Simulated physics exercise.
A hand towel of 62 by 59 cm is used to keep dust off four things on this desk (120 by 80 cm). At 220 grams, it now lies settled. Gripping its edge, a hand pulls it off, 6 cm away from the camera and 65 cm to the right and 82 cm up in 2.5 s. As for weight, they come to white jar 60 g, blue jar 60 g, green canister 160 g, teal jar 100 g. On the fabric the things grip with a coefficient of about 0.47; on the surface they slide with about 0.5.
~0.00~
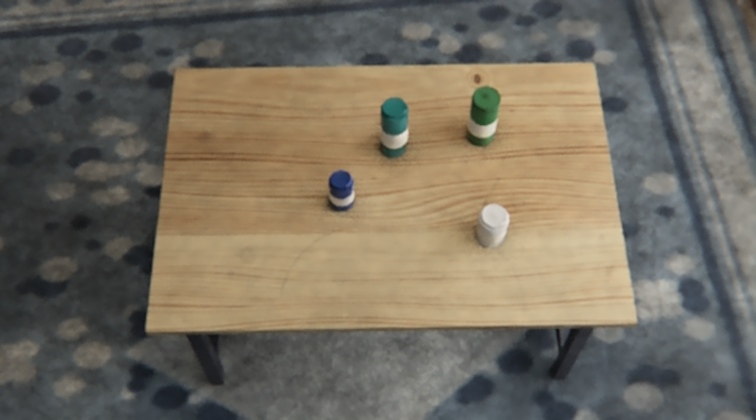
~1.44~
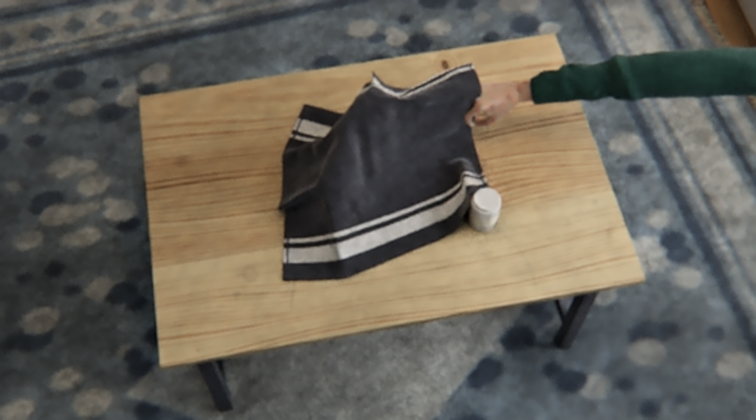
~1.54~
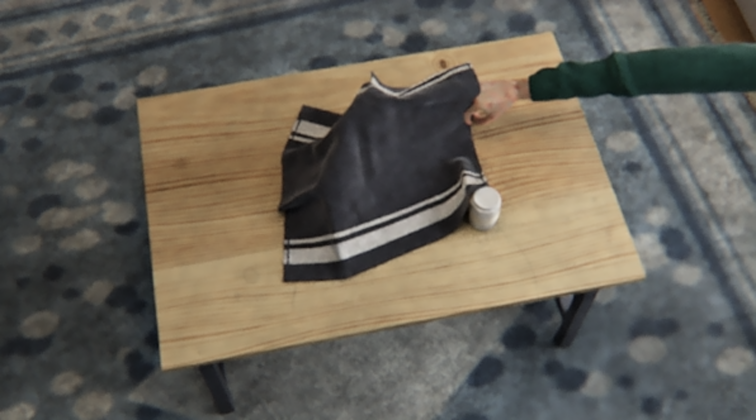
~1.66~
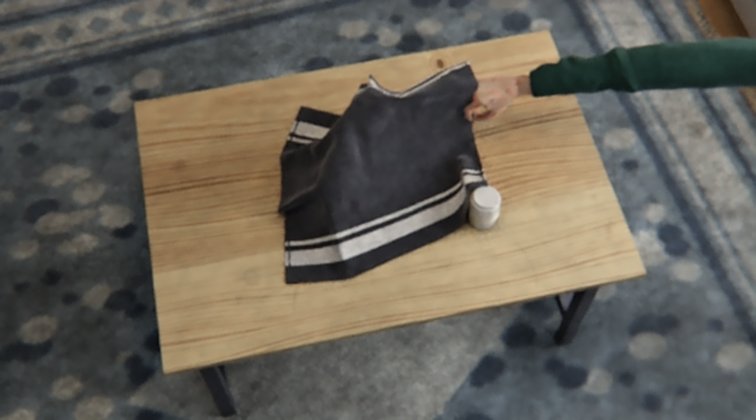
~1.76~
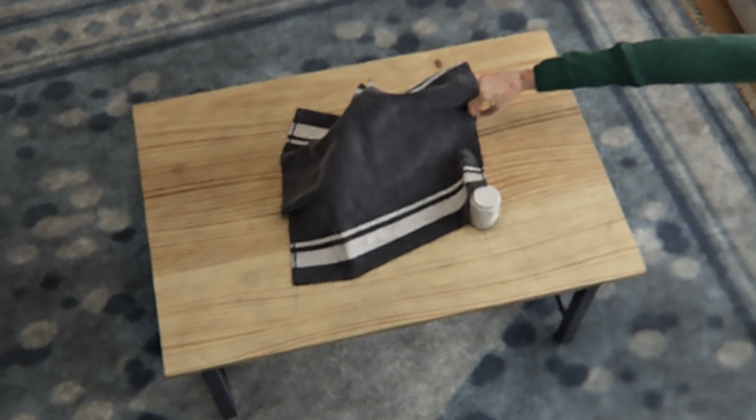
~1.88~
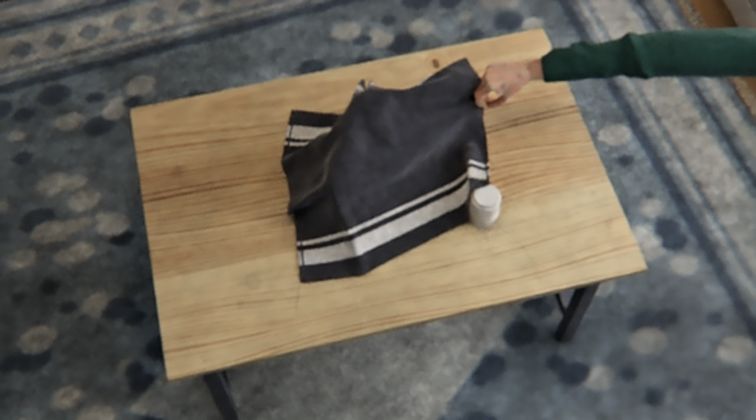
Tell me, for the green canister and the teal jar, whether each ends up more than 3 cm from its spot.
My guess is the green canister changes position; my guess is the teal jar changes position.
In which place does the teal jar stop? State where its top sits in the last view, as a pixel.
Rest point, last frame: Approx. (415, 117).
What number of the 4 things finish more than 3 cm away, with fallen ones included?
That comes to 4 of the things.
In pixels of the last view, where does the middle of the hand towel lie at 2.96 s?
Centre in the last view: Approx. (561, 24).
At 2.4 s, middle of the hand towel at (445, 98); teal jar on its side, 13 cm off its start, green canister 1 cm off its start, blue jar on its side, 12 cm off its start.
At 3.0 s, middle of the hand towel at (561, 24); teal jar on its side, 14 cm off its start, green canister 9 cm off its start, blue jar on its side, 26 cm off its start.
At 3.5 s, middle of the hand towel at a place out of view; teal jar on its side, 14 cm off its start at (415, 117), green canister on its side, 12 cm off its start at (496, 98), blue jar on its side, 40 cm off its start at (482, 167).
At 4.0 s, middle of the hand towel at a place out of view; teal jar on its side, 14 cm off its start, green canister on its side, 12 cm off its start, blue jar on its side, 53 cm off its start.
At 4.8 s, middle of the hand towel at a place out of view; teal jar on its side, 14 cm off its start at (415, 117), green canister on its side, 12 cm off its start at (496, 98), blue jar on its side, 70 cm off its start at (596, 160), white jar 3 cm off its start at (504, 190).
